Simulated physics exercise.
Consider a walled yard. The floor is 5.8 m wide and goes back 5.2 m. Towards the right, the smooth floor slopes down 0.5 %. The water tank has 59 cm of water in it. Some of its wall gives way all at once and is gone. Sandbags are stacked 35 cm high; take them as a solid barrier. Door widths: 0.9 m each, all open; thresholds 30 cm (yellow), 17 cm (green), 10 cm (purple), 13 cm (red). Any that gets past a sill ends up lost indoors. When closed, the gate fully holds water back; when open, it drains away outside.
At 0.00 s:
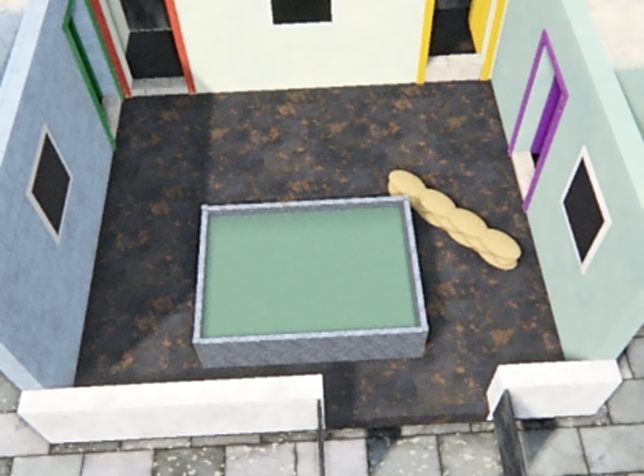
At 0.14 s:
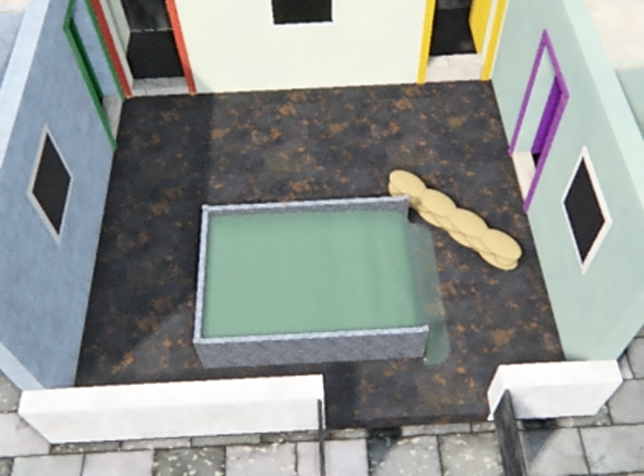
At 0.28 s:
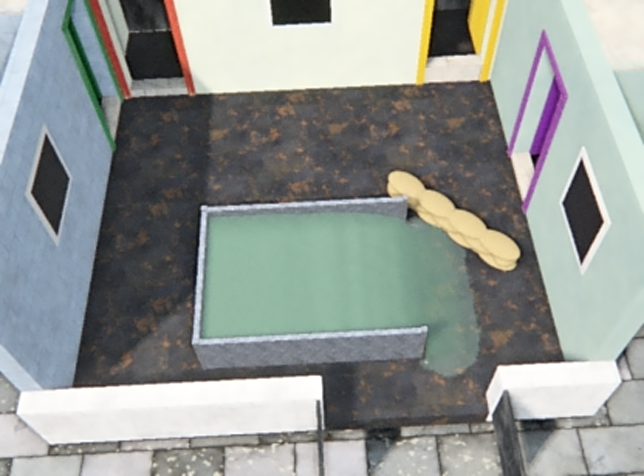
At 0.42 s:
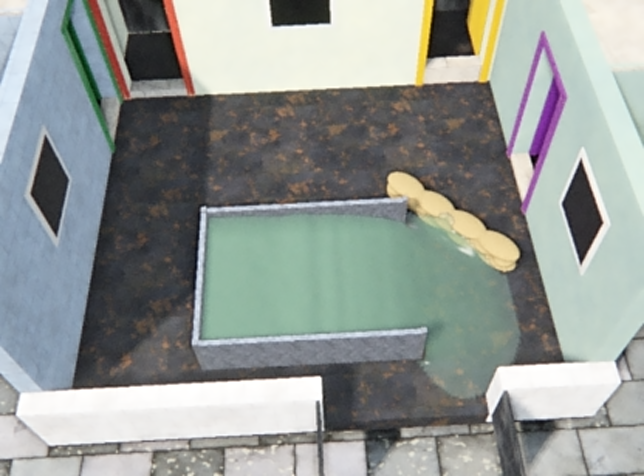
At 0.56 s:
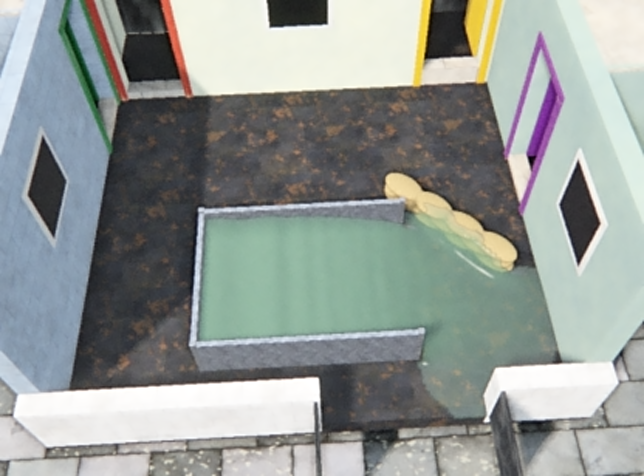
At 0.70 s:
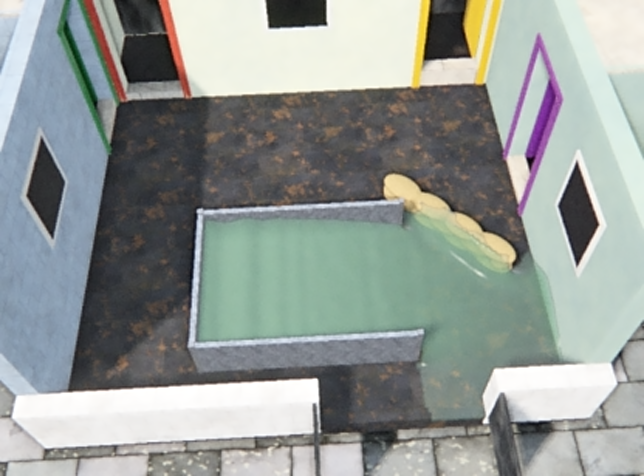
A small walled yard with a dark, rust-speckled floor is seen from high above its open front, between a blue wall on the left and a pale green one on the right. A grey-walled tank of green water sits near the middle, beside a slanting row of tan sandbags. The tank's right wall vanishes, and water spreads rightward across the floor, along the sandbags and towards the purple-framed doorway's wall.
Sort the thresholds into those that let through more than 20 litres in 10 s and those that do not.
Sorted: Yellow door does not; green door does not; purple door does not; red door does not.
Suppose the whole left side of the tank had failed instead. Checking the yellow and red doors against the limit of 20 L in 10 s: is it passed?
Outcome at yellow: Not exceeded; outcome at red: Exceeded.
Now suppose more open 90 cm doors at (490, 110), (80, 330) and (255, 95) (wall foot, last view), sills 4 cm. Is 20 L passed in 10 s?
Taking them in order, the first gets enough, the second too little and the third too little.
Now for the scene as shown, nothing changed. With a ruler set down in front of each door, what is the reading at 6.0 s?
Depths in centimetres - yellow: 8, green: 13, purple: 2, red: 7.
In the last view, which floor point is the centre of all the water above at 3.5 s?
Close to (394, 285) in the last picture.
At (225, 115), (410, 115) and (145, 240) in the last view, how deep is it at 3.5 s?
Depths: About 1, 3 and 1 centimetres.
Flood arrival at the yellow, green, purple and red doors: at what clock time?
Doors: Yellow 2.6 s / green 4.5 s / purple 1.2 s / red 4.5 s.
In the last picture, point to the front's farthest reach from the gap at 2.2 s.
Near (487, 105).
After 1.4 s water covers 20 % of the floor and is deepest (62 cm) near (562, 391); yellow door not reached, green door not reached, purple door 2 cm at the sill, 0 L in, red door not reached.
After 2.2 s water covers 35 % of the floor and is deepest (51 cm) near (547, 392); yellow door not reached, green door not reached, purple door 6 cm at the sill, 0 L in, red door not reached.
After 3.5 s water covers 70 % of the floor and is deepest (32 cm) near (539, 363); yellow door 19 cm at the sill, 0 L in, green door not reached, purple door 5 cm at the sill, 0 L in, red door not reached.
After 6.0 s water covers 90 % of the floor and is deepest (14 cm) near (110, 150); yellow door 8 cm at the sill, 0 L in, green door 13 cm at the sill, 0 L in, purple door 2 cm at the sill, 0 L in, red door 7 cm at the sill, 0 L in.
After 10.0 s water covers 95 % of the floor and is deepest (16 cm) near (481, 300); yellow door 4 cm at the sill, 0 L in, green door 5 cm at the sill, 0 L in, purple door 2 cm at the sill, 0 L in, red door 5 cm at the sill, 0 L in.
